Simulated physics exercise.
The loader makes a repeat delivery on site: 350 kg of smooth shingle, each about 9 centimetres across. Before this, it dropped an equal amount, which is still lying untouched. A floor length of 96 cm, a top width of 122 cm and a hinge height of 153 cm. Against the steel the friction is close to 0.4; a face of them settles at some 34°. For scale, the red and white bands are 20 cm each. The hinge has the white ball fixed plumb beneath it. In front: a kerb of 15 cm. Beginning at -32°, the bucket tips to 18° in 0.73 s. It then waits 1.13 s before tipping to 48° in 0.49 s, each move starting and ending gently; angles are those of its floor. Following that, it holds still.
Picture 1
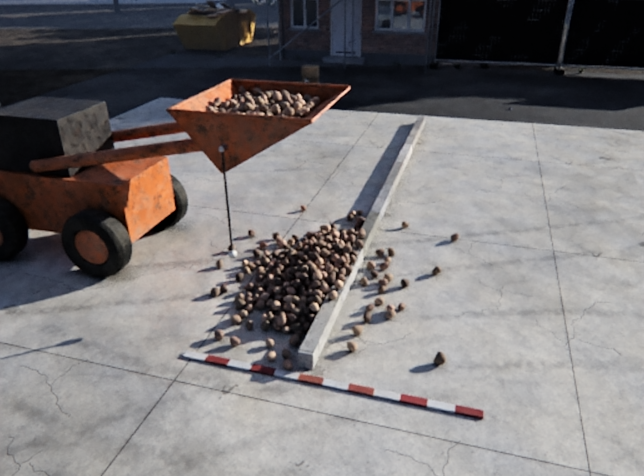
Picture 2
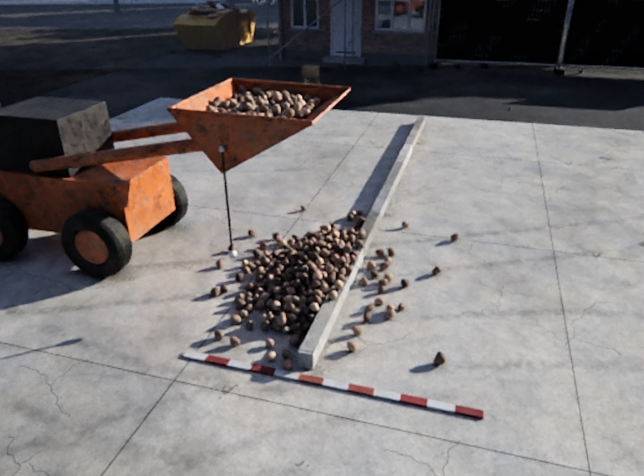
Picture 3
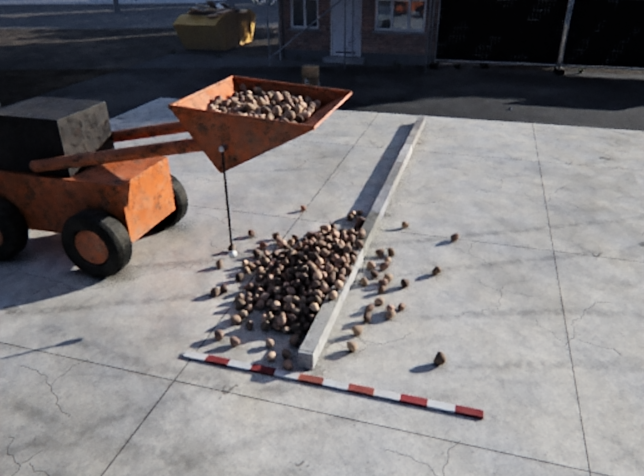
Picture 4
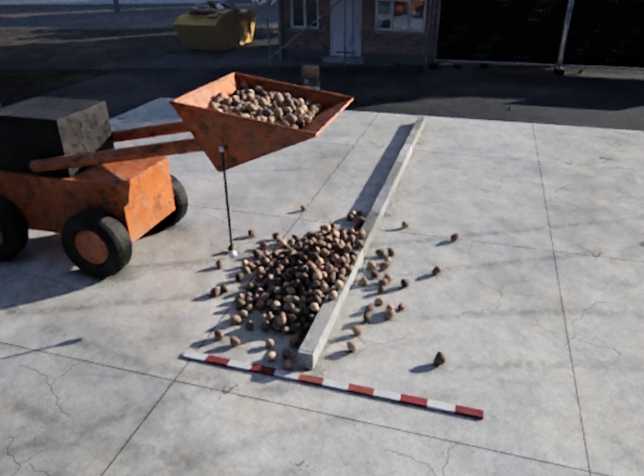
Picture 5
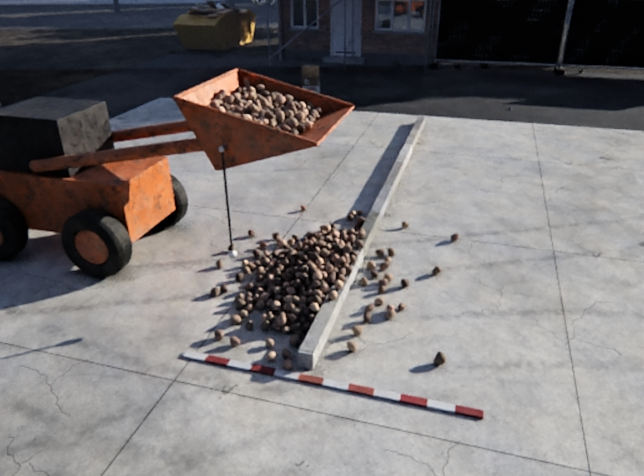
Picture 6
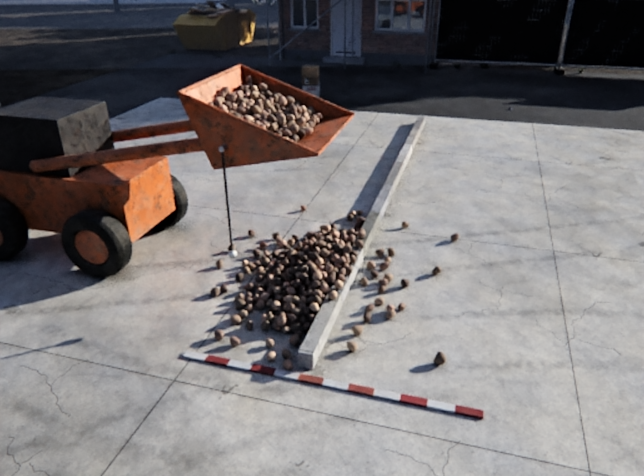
At the start, an orange loader on the left holds a bucket of brown stones raised beside a loose pile lying mostly left of a pale kerb. The bucket slowly tilts forward, its right-hand lip dipping and its back edge rising, while the stones stay inside and the pile remains still.
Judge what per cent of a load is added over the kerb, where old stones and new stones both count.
The amount added is about 84 per cent of a load.
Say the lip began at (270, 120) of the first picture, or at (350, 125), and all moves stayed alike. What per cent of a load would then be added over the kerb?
The first position would add some 45 per cent, the second some 100.
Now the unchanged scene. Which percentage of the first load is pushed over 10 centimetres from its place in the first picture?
The answer is about 5 per cent.
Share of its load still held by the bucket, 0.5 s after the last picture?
It still holds about 100 per cent.
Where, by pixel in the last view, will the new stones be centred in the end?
They end up centred around (384, 280).
Then, 0.2 s after the last picture the floor is at 10°; in per cent of one load, 100 in the bucket, 94 on this side of the kerb, 6 over the kerb; the foremost stones are at (414, 294).
Then, 0.5 s after the last picture the floor is at 18°; in per cent of one load, 100 in the bucket, 94 on this side of the kerb, 6 over the kerb; the foremost stones are at (414, 294).
Then, 2.5 s after the last picture the floor is at 48°; in per cent of one load, 0 in the bucket, 110 on this side of the kerb, 89 over the kerb; the foremost stones are at (522, 303).
Then, 5.2 s after the last picture the floor is at 48°; in per cent of one load, 0 in the bucket, 110 on this side of the kerb, 89 over the kerb; the foremost stones are at (525, 304). Net gain over the kerb, 84.
